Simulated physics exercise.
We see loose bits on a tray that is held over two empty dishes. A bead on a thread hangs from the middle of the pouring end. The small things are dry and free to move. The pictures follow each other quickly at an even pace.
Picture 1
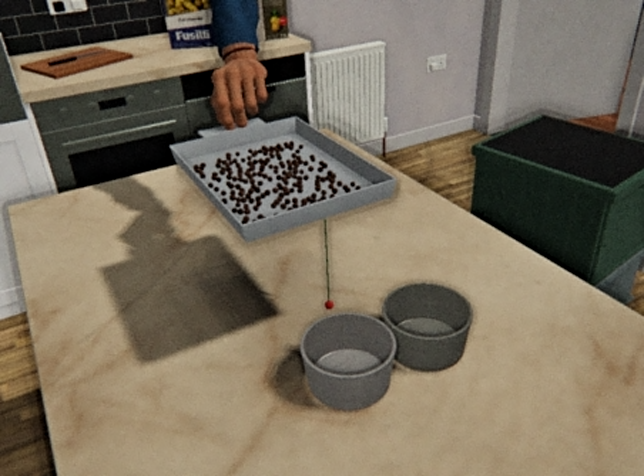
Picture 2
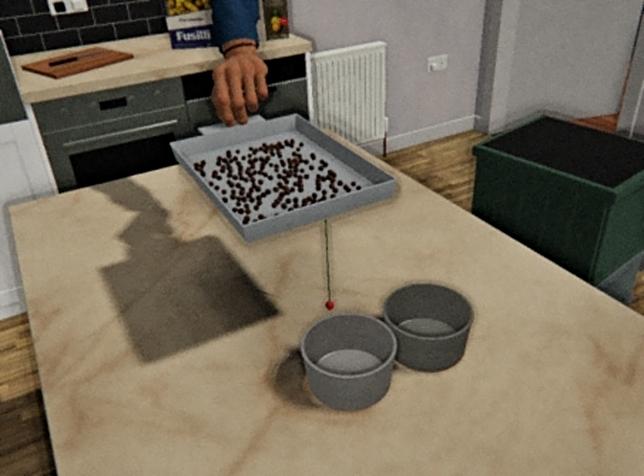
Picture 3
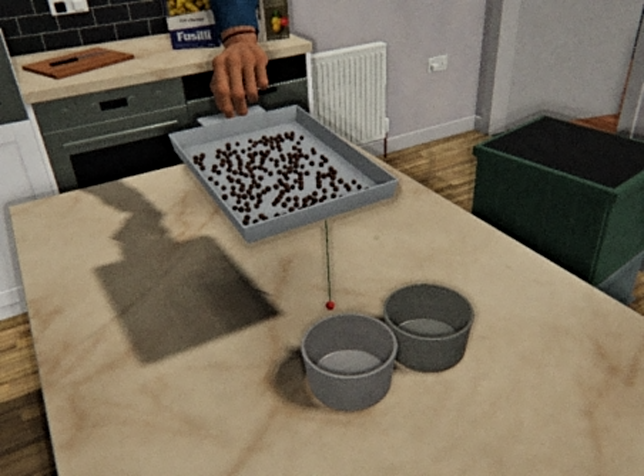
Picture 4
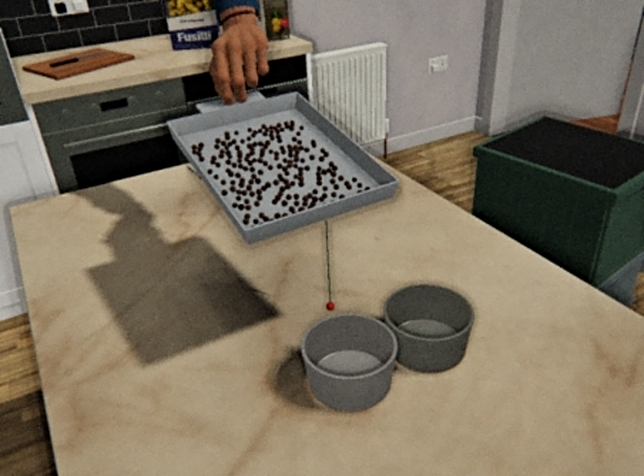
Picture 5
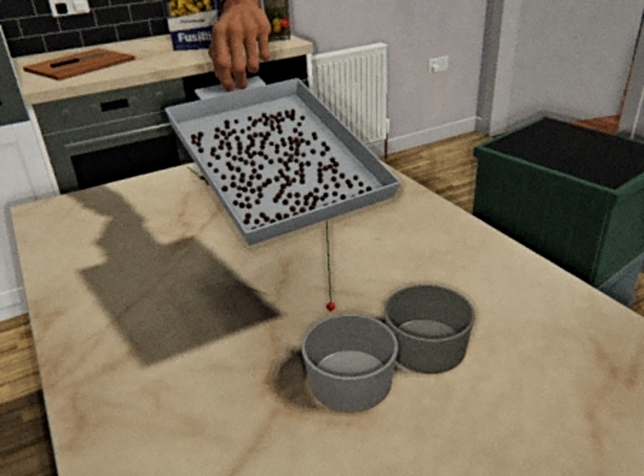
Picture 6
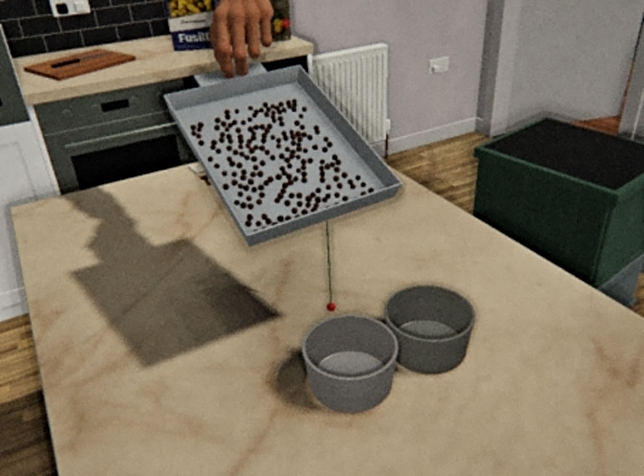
A hand raises the far end of a grey tray of small dark berries, tilting it steadily towards the viewer in a kitchen seen from above one end of a marble-patterned table. Two empty grey dishes sit below, near a red bead on a thread, with a green bin at right. The tray's shadow lengthens leftward while the berries spread slightly and the camera stays still.
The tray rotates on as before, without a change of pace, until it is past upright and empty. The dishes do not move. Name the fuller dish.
The left-hand one ends fuller.
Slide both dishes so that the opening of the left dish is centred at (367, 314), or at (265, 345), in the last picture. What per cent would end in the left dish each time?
Roughly 20 per cent, and 20 per cent.
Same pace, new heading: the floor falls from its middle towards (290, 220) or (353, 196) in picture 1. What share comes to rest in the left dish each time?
Near 40 % and 10 %.
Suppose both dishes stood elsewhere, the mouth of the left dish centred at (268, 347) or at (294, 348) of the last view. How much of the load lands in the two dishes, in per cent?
Roughly 30 per cent, and 70 per cent.
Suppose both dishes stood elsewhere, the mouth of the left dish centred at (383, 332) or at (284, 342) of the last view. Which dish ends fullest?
First the left dish, then the dish on the left.
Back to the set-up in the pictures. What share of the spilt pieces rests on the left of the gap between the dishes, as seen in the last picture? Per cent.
Near 90 %.
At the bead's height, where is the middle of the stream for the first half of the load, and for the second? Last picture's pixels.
Around (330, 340) and then (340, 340).
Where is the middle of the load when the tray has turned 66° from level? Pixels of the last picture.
Close to (309, 210).
Soon, tray tipped steeply; nearly all on the tray; a stray few in the air.
A while on, tray tipped past a quarter turn; most on the tray; a stray few in the left dish; a stray few outside both; about a quarter in the air.
Towards the end, tray tipped past a quarter turn; about half in the left dish; a small part in the right dish; about a third outside both.
Finally, tray tipped past a quarter turn; about half in the left dish; a small part in the right dish; about a third outside both.
